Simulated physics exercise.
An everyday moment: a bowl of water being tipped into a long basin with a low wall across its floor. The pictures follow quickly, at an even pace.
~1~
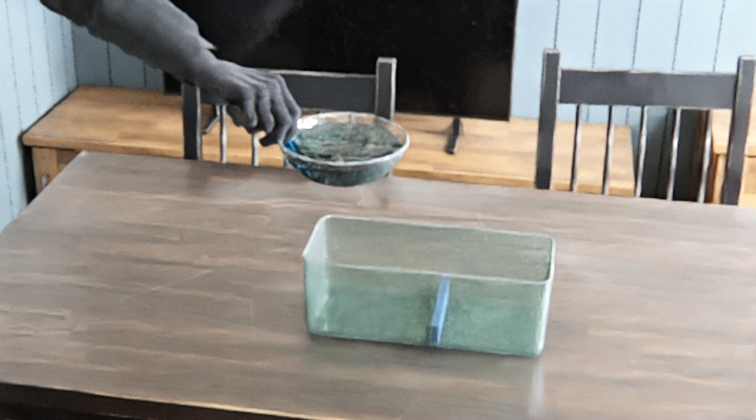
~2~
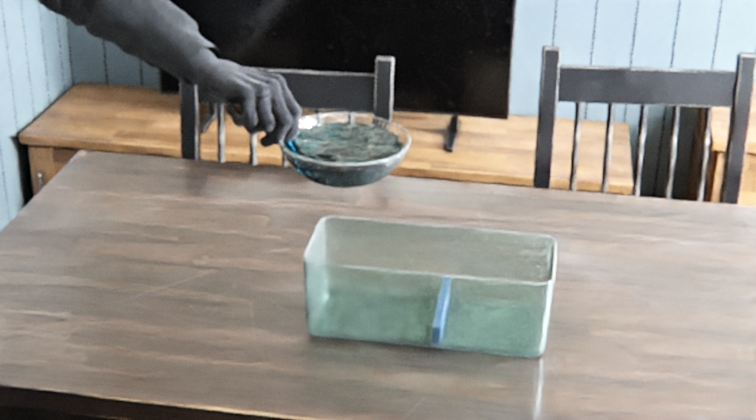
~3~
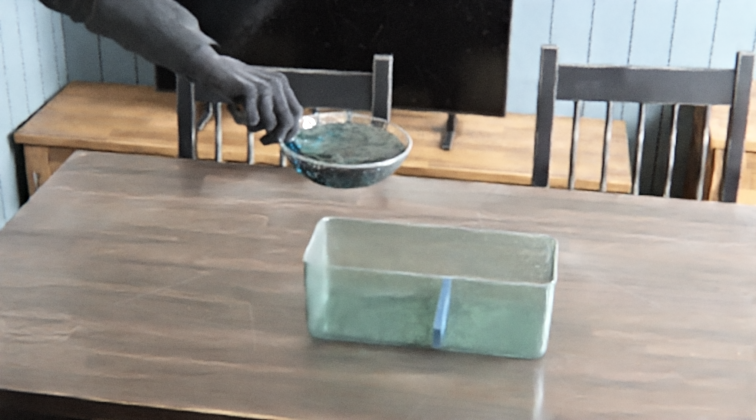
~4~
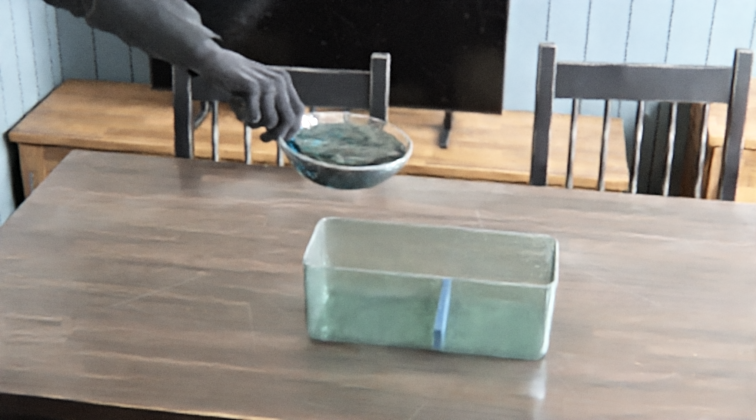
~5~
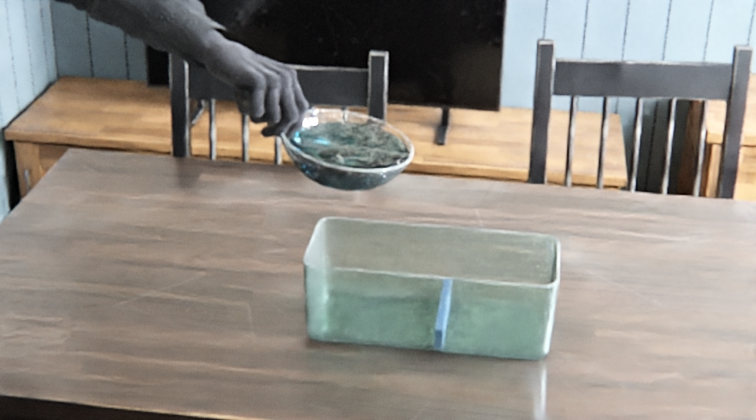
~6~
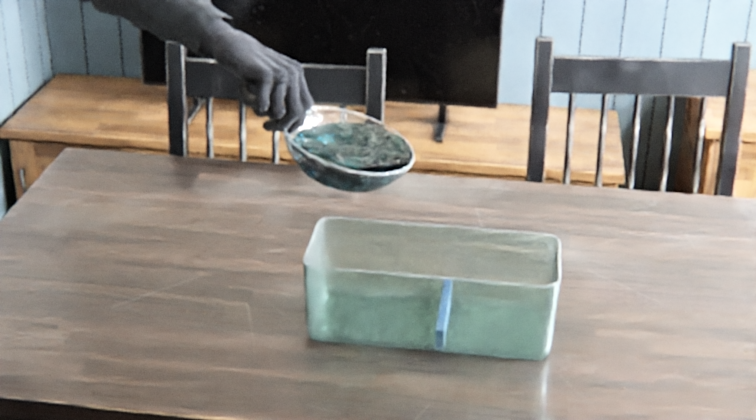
At a dark wooden table with chairs behind it, a gloved-looking dark hand holds a bowl of water level above a long greenish basin with a low blue wall across its floor. The hand then tilts the bowl gradually to the right, its right edge dipping lower.
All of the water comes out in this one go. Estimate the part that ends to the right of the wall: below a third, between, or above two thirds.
In the end between a third and two thirds is right of the wall.
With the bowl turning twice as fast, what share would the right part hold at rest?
Near 40 %.
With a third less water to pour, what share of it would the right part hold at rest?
Close to 45 per cent.
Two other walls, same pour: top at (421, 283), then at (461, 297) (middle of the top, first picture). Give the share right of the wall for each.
The first gives 80 %, the second 20 %.
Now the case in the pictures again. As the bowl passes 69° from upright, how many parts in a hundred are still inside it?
Near 15 %.
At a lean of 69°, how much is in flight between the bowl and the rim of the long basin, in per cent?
Some 30 per cent.
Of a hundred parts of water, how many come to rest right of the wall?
Close to 55 per cent.
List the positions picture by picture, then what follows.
Tilt 0°; pouring edge (408, 144); surface from (285, 137) to (405, 147); the long basin's rim runs from (312, 238) to (552, 261); the wall's top is at (441, 302), in the first frame.
Tilt 1°; pouring edge (409, 145); surface from (286, 137) to (406, 147), in the second frame.
Tilt 2°; pouring edge (410, 148); surface from (286, 138) to (407, 150), in the third frame.
Tilt 5°; pouring edge (411, 151); surface from (287, 137) to (407, 151), in the fourth frame.
Tilt 10°; pouring edge (412, 155); surface from (289, 136) to (410, 152), in the fifth frame.
Tilt 15°; pouring edge (413, 161); surface from (292, 137) to (414, 154); 1 per cent is over the edge, in the sixth frame.
A moment on, the bowl is tipped part way and 15 per cent is still to pour, 12 is left of the wall and 41 right of it.
Next, the bowl is tipped right over and 0 per cent is still to pour, 41 is left of the wall and 57 right of it.
Then the bowl is tipped right over and 0 per cent is still to pour, 42 is left of the wall and 56 right of it.
Later the bowl is tipped right over and 0 per cent is still to pour, 42 is left of the wall and 56 right of it.
Finally, 42 per cent lies left of the wall, 56 right of it and 1 outside.
